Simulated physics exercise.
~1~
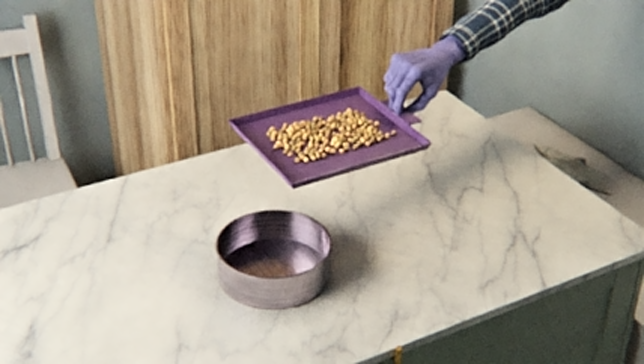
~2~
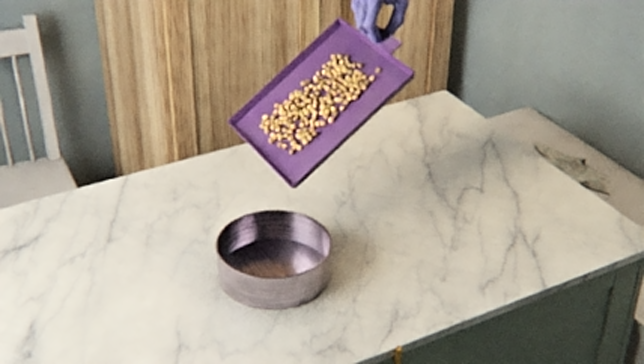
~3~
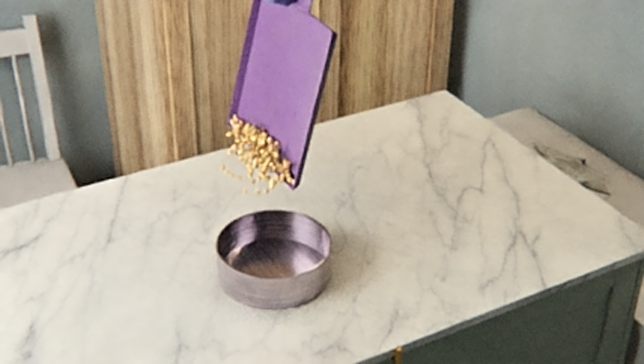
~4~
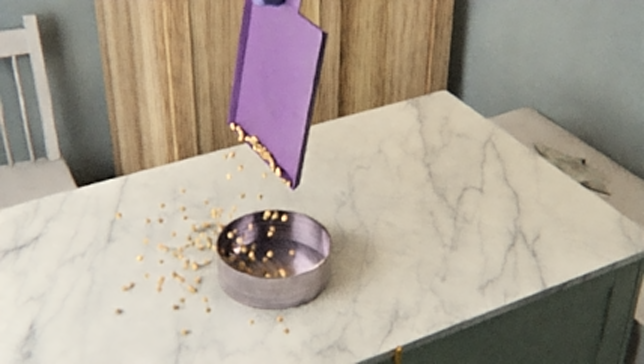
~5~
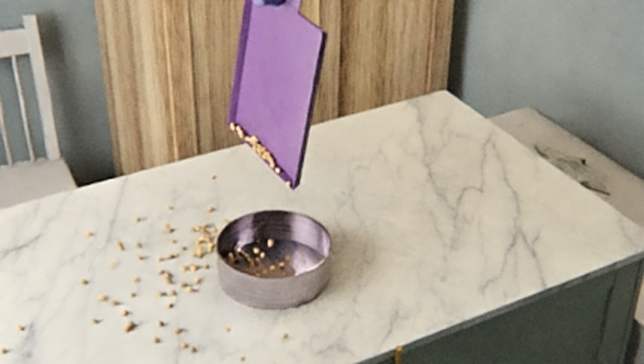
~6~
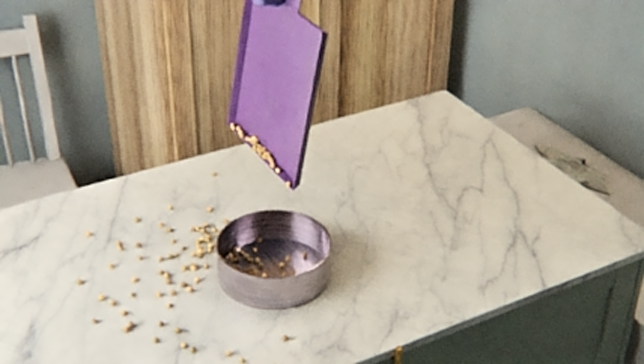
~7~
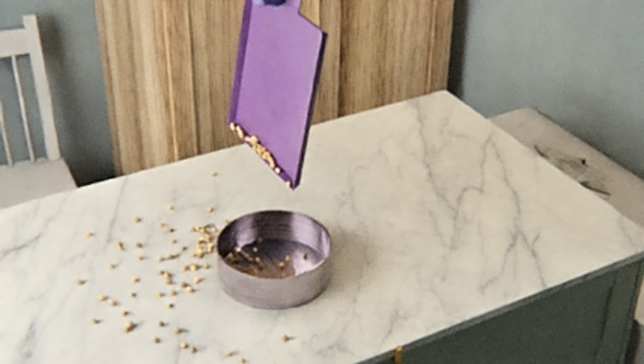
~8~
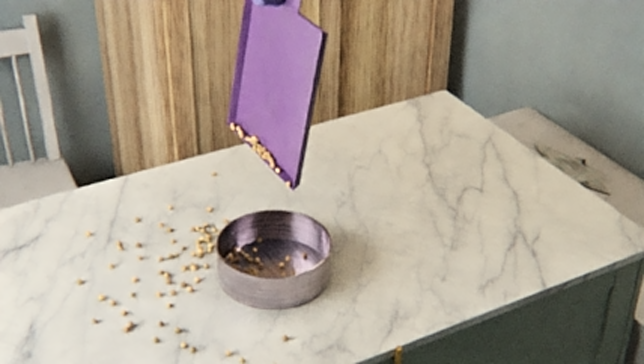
At the start, a purple-gloved hand in a checked sleeve holds a shallow purple tray of dried chickpeas above a marble-topped table, where a round metal pot stands. The hand moves left and tips the tray, its low corner pointing down toward the pot. As the tray grows steeper, the chickpeas slide to its lower edge and begin to spill. They pour down in a scattered stream, some landing in the pot and many bouncing across the table to its left. The tray then stays steeply tilted, with a few chickpeas still along its edge, while the rest lie still in the pot and on the marble.
